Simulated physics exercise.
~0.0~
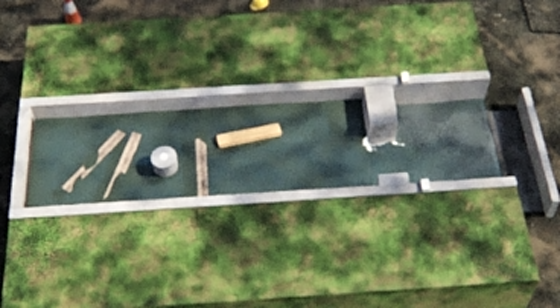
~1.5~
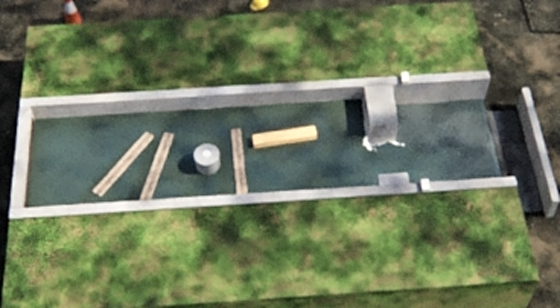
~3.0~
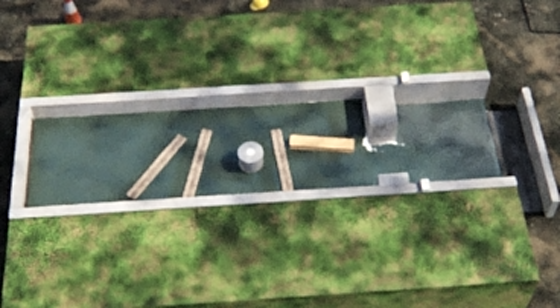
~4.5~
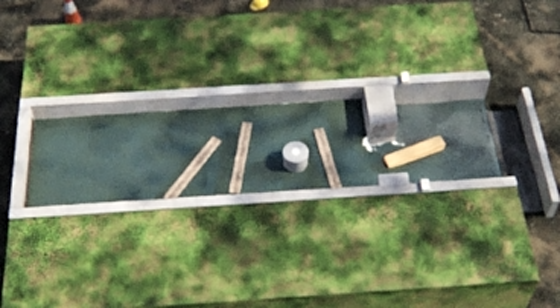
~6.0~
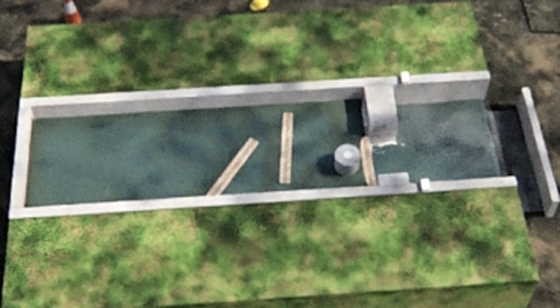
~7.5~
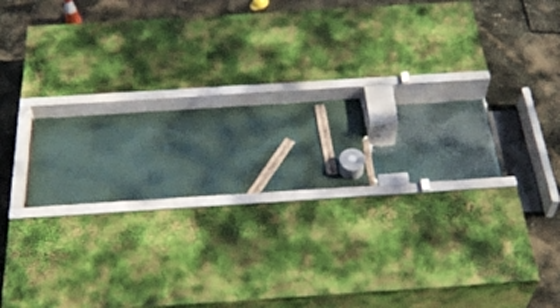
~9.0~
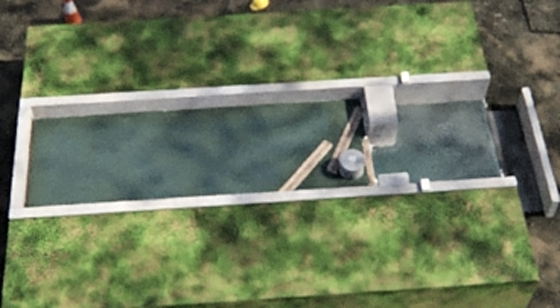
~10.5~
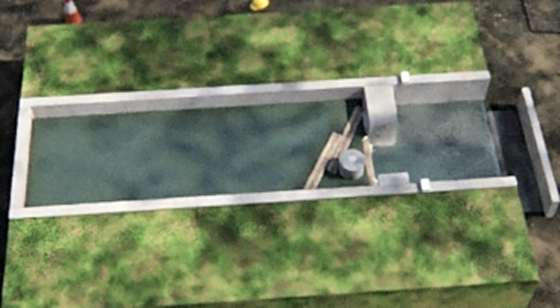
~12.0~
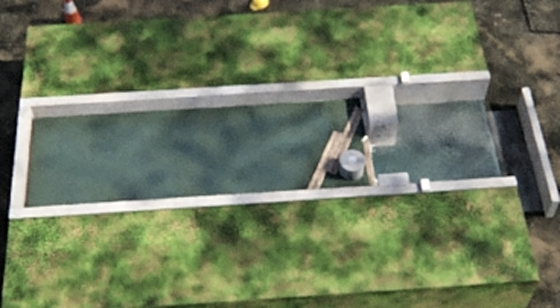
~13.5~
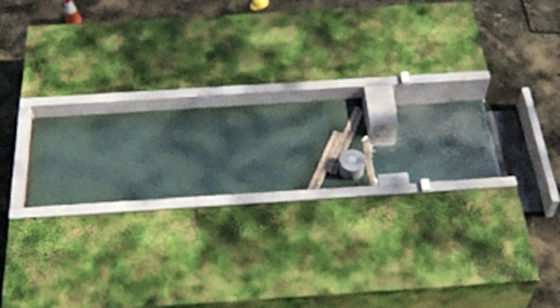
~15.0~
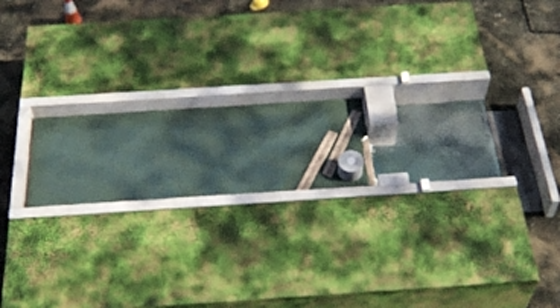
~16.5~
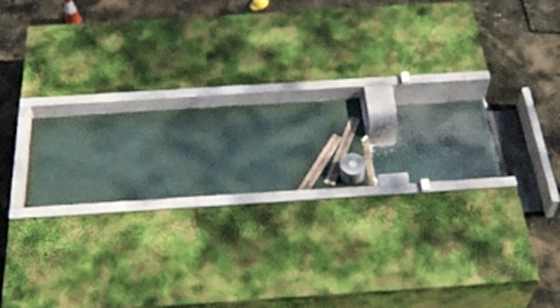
Wooden beams and a pale tub drift right, one beam passes through, the rest jam.
